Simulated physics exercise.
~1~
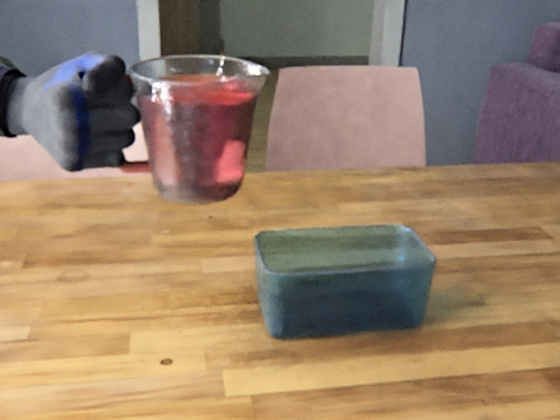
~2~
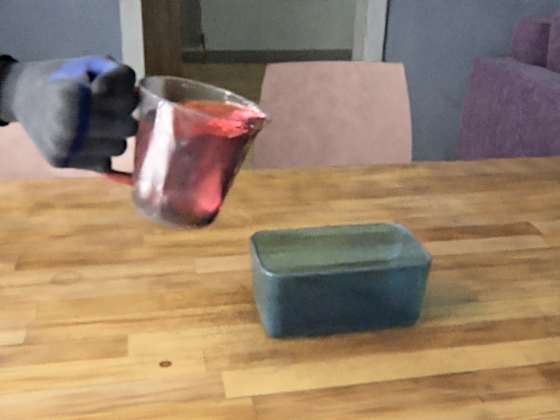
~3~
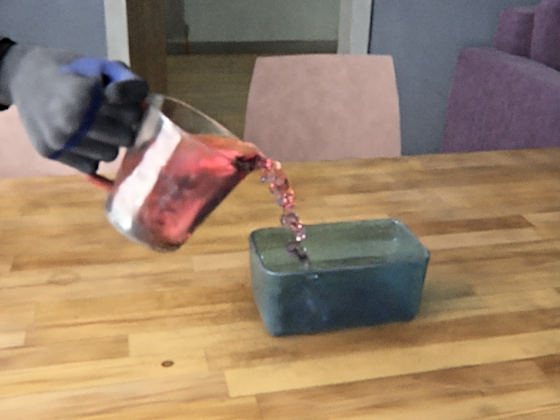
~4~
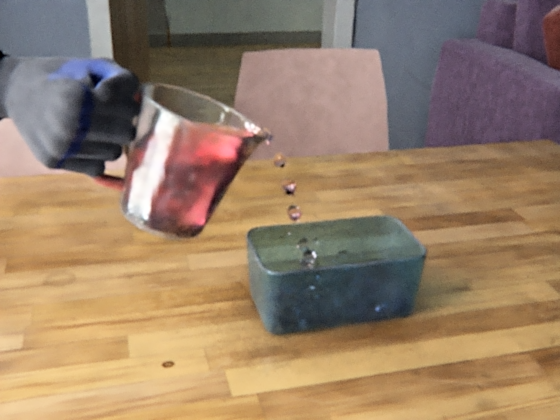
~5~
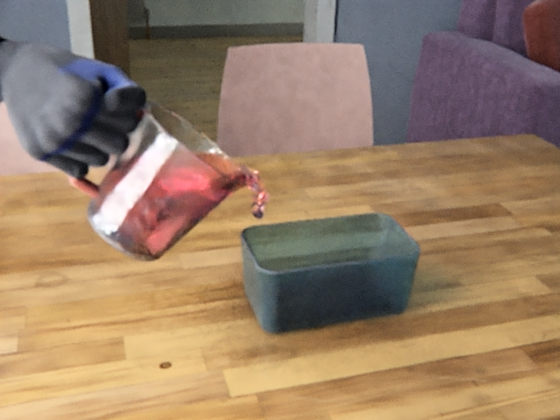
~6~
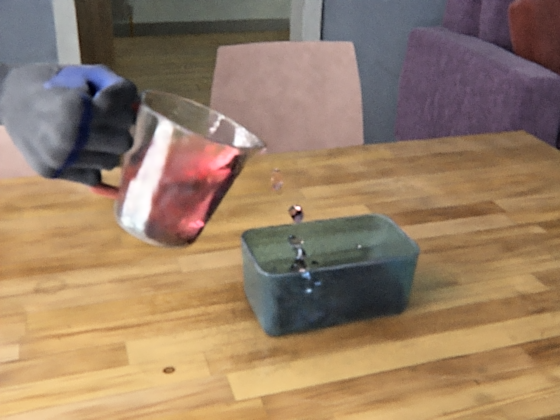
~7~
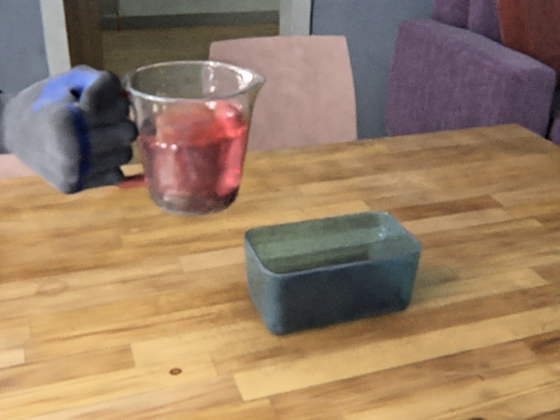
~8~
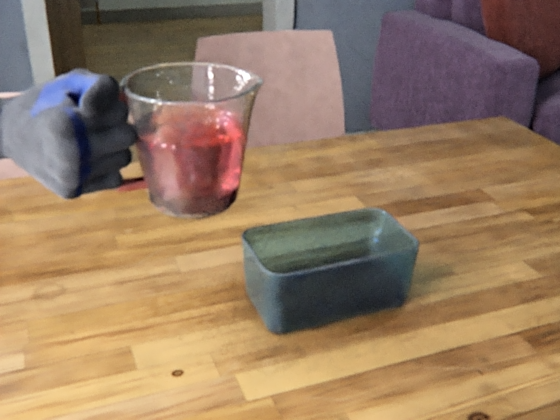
At a wooden table with chairs behind it, a gloved hand tipped a clear jug of red liquid and poured some into an oblong tub, eased back, poured again, then held the jug upright, still holding plenty of liquid.
